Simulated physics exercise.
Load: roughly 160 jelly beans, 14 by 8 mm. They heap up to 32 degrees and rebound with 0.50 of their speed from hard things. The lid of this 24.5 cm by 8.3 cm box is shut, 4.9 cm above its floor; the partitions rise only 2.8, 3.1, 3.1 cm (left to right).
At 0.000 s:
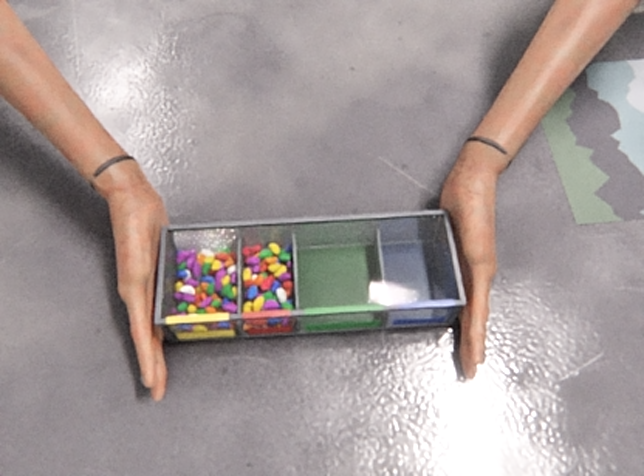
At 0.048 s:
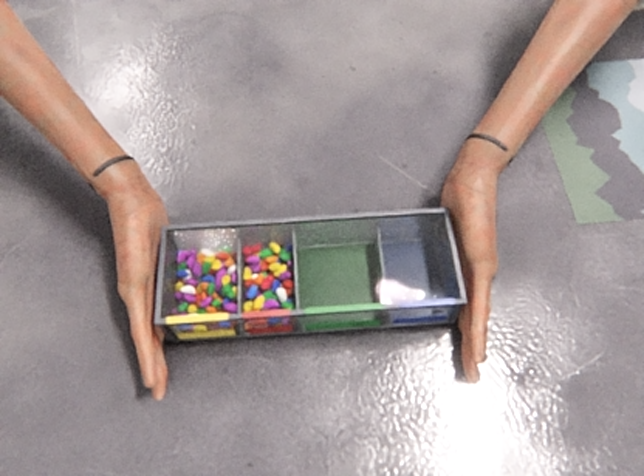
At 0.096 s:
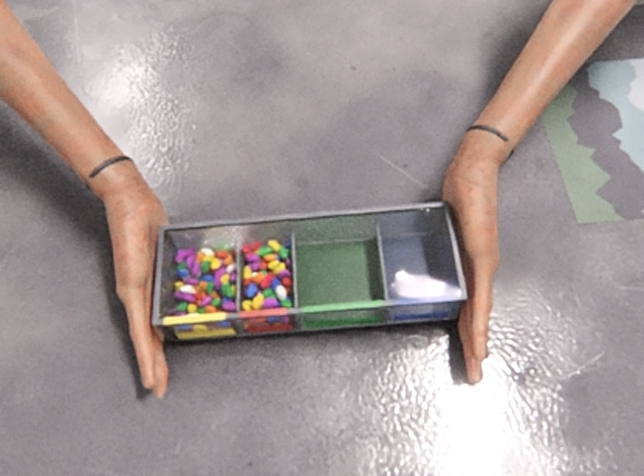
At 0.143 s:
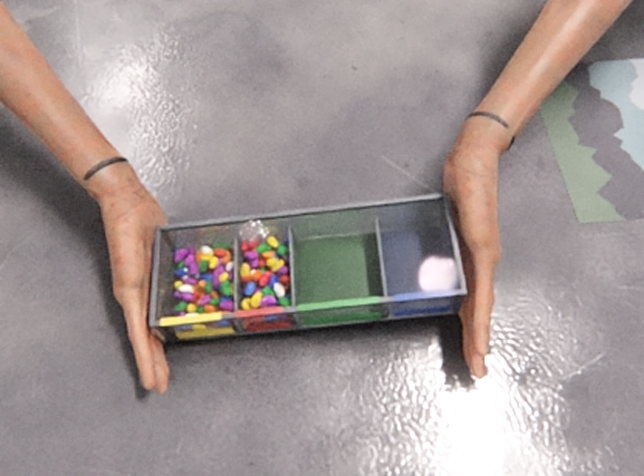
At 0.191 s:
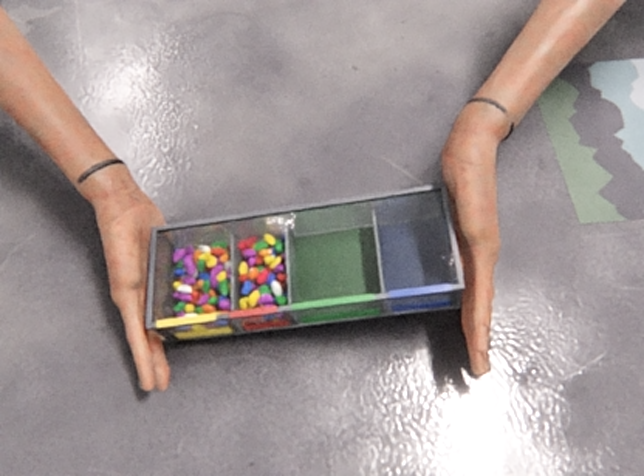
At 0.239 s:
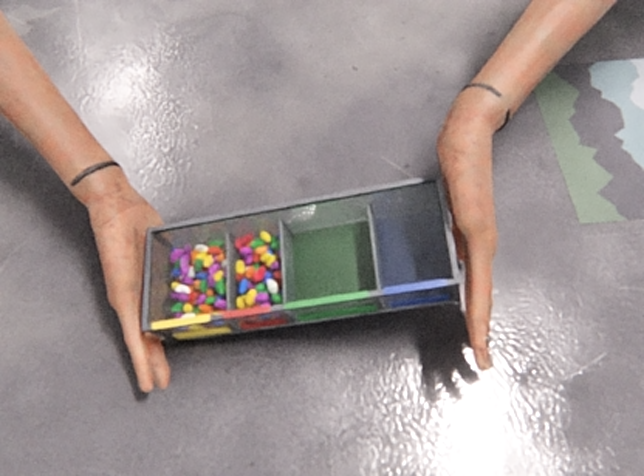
A clear lidded box held between two hands tilts on a glossy grey floor seen from above, with a patch of green, grey and pale blue at the upper right. Its four compartments run yellow, red, green and blue from left to right, with multicoloured jelly beans in the left two only. The hands raise its right end, slowly then faster, while the view stays still.
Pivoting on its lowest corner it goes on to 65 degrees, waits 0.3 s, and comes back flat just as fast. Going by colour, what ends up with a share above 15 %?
Red: Yes, blue: No, green: No, yellow: Yes.
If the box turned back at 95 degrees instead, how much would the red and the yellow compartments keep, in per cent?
Red 15, yellow 85.
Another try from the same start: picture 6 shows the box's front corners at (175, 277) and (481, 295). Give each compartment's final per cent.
Red 45, blue 5, green 10, yellow 40.
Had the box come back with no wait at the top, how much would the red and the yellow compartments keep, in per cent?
In that case red 40; yellow 60.
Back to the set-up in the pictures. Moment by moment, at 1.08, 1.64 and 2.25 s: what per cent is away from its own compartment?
About 5, 5, 5.
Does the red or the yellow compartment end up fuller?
The yellow one has more.
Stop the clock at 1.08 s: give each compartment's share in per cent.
Red 40, blue 0, green 0, yellow 60.
After 1.08 s, tilt 65 degrees; red 40 %, yellow 60 %.
After 1.64 s, tilt 33 degrees; red 40 %, yellow 60 %.
After 2.25 s, tilt 0 degrees; red 40 %, yellow 60 %.
In the end, at 2.5 s, red 40 %, blue 0 %, green 0 %, yellow 60 %.
